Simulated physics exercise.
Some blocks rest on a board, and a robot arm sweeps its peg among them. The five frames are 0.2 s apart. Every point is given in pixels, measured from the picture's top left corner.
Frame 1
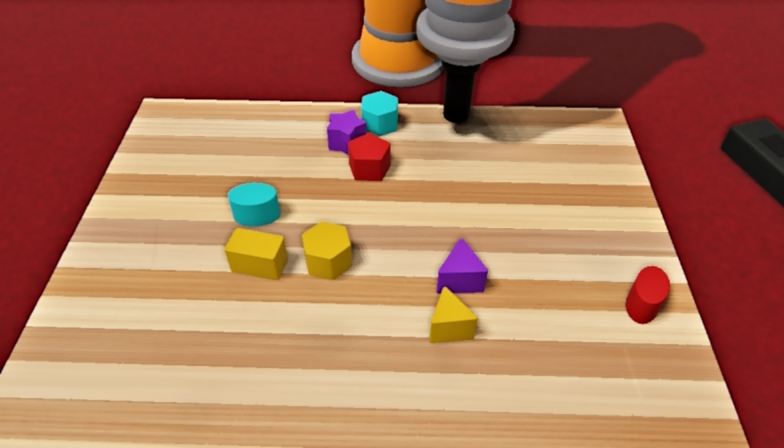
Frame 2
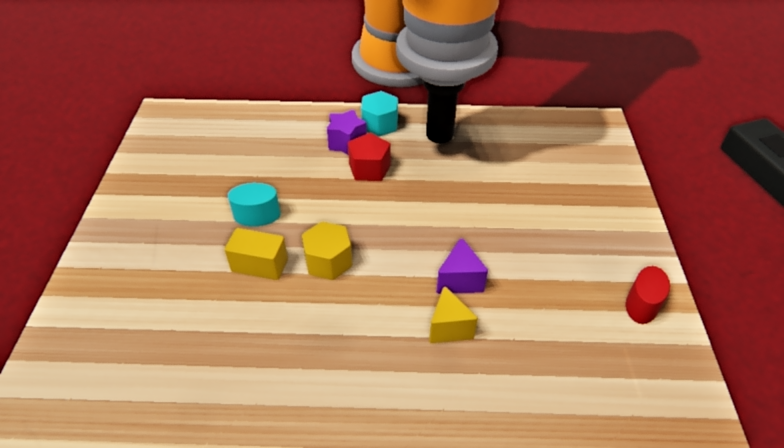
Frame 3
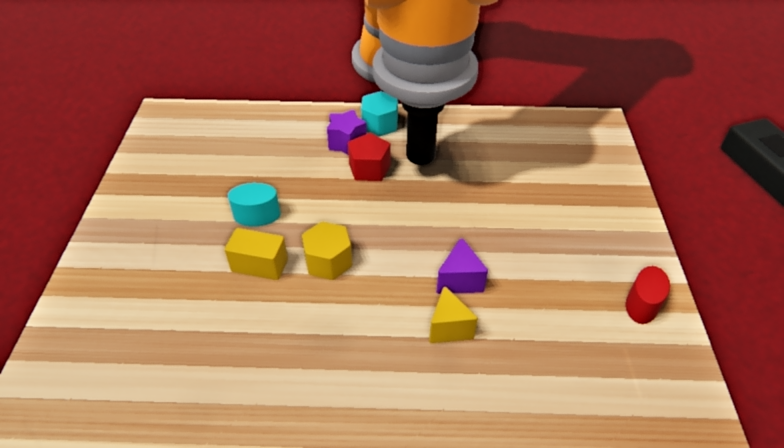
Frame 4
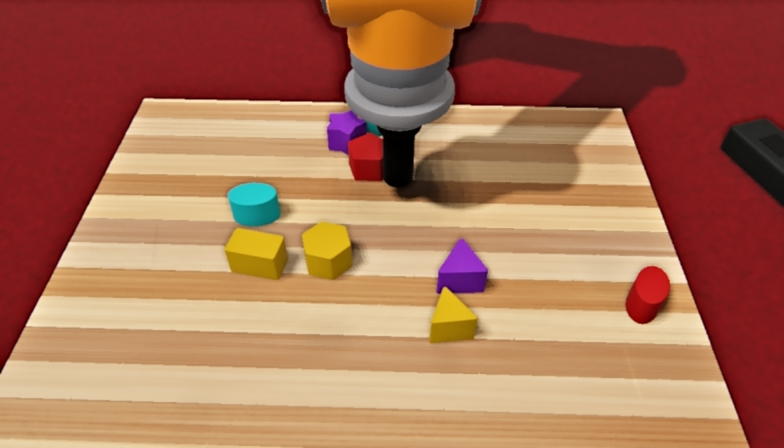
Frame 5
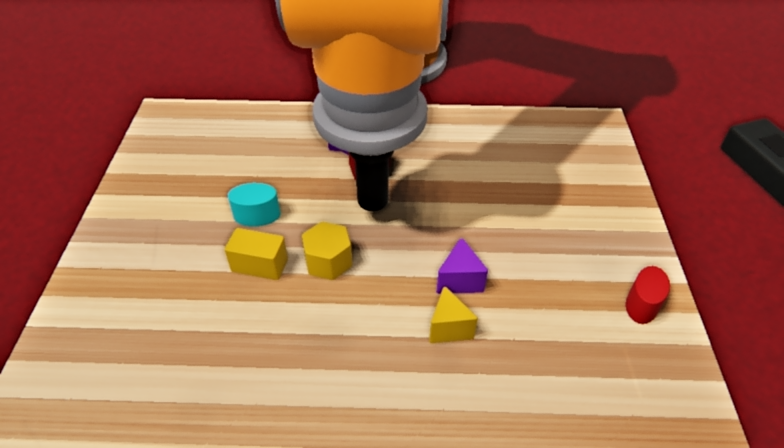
A robot arm's black peg starts near the back edge of a wooden board scattered with colourful blocks, then moves forward and left. It passes to the right of the red block, and the arm comes to cover the blocks at the back, while the visible blocks stay still.
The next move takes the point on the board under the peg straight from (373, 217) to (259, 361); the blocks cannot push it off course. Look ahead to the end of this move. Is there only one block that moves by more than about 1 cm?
I'd say yes.
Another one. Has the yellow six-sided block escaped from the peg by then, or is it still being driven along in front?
As far as I can tell, the yellow six-sided block has dropped away to the side or behind.
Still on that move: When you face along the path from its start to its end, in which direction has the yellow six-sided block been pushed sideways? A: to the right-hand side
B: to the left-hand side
A: To the right-hand side.
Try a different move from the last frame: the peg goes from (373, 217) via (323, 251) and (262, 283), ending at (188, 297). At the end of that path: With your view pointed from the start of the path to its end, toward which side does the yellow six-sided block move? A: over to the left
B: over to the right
My pick is A.
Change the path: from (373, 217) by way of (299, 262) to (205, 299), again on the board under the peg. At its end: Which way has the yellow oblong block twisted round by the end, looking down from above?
Rotates clockwise.
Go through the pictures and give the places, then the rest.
The first picture shows lower end of the peg at (456, 117), tops of blocks, yellow oblong block at (254, 243), yellow six-sided block at (326, 239), red pentagonal block at (369, 146).
The second picture shows peg at (440, 136), blocks as before.
The third picture shows peg at (421, 157), blocks as before.
The fourth picture shows peg at (398, 179), blocks as before.
The fifth picture shows peg at (373, 202), yellow oblong block at (254, 243), yellow six-sided block at (326, 239), red pentagonal block hidden.
The first path, step by step. One third of the way, peg at (337, 244); yellow six-sided block at (302, 258), turned 15° clockwise.
Two thirds of the way, peg at (298, 293); yellow oblong block at (248, 245), turned 20° clockwise; yellow six-sided block at (252, 293), turned 75° clockwise.
At the end, peg at (255, 348); yellow oblong block at (248, 245), turned 20° clockwise; yellow six-sided block at (232, 303), turned 100° clockwise; red pentagonal block not moved.
